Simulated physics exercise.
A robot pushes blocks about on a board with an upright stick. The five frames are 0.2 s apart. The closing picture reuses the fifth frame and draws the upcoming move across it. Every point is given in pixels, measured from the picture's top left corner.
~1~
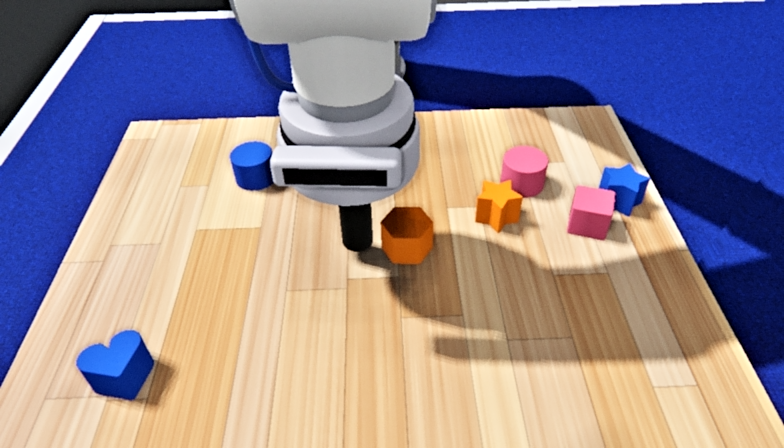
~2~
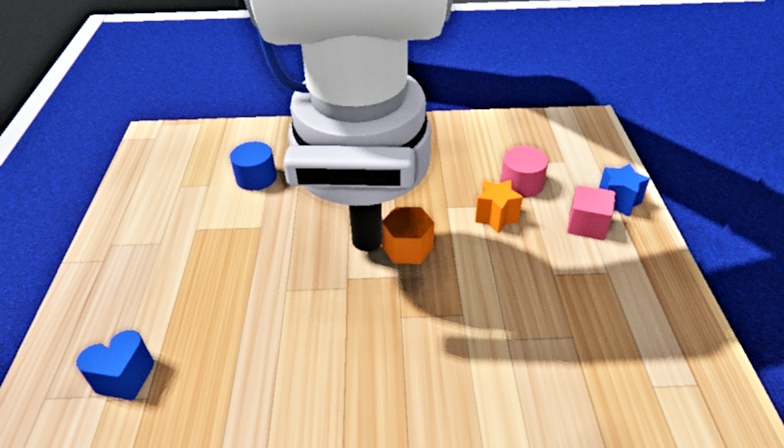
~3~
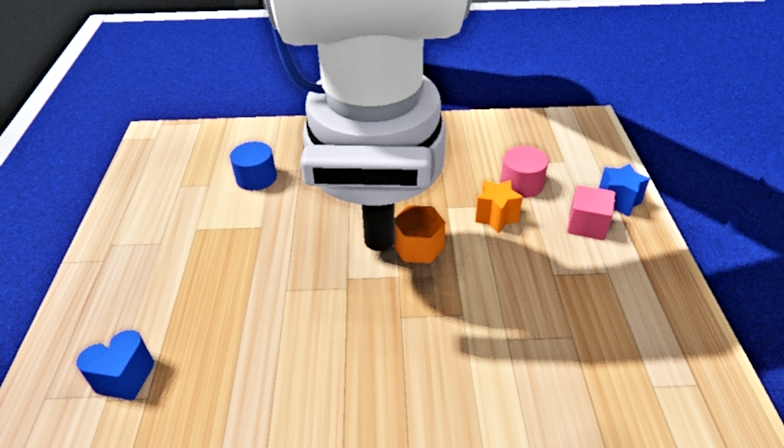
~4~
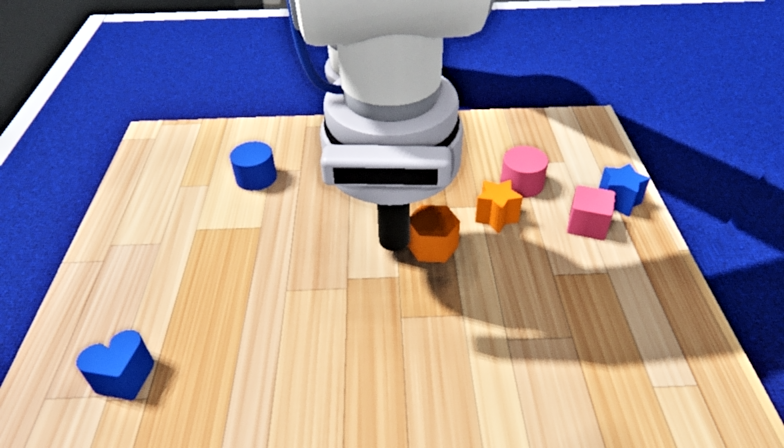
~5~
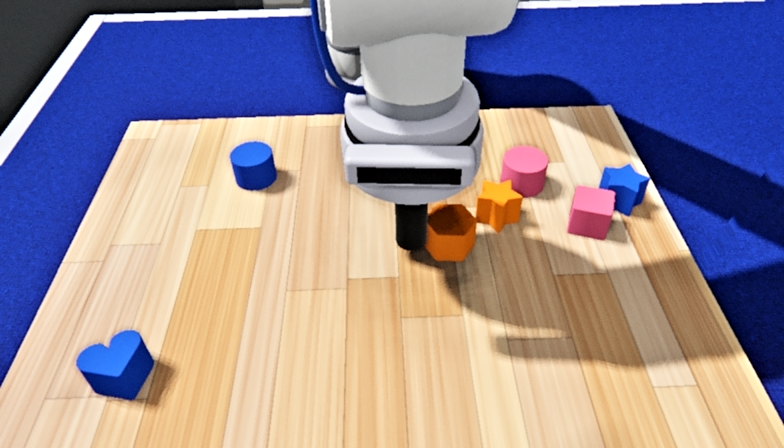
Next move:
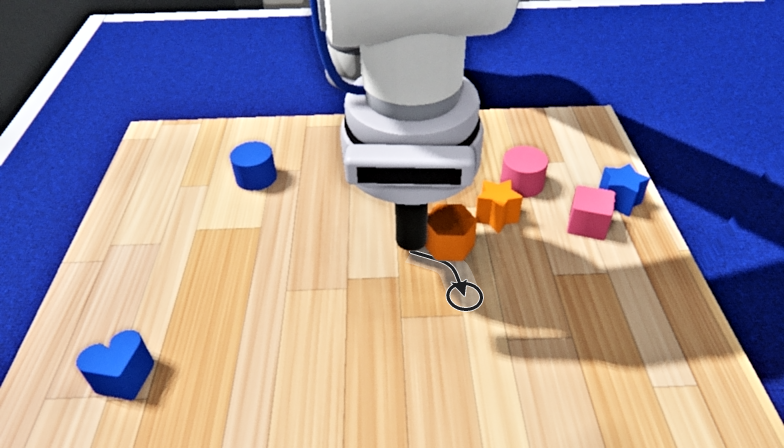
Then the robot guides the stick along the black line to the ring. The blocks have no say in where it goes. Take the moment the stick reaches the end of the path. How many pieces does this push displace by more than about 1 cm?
I predict one.
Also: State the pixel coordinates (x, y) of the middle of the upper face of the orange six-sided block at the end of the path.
It ends at (474, 217).
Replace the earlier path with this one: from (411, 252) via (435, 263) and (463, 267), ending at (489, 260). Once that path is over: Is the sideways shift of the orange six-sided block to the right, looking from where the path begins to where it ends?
No, that is not how it ends up.
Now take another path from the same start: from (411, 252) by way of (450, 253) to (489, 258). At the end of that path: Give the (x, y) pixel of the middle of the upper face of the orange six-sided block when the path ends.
The centre of its top will be at (522, 213).
The line goes from (411, 252) through (437, 259) and (456, 274) to (465, 296).
What follows on the original path. Halfway along, stick at (451, 254); orange six-sided block at (474, 217), turned 20° anticlockwise.
At the end, stick at (466, 285); orange six-sided block at (474, 217), turned 20° anticlockwise; orange star unmoved.
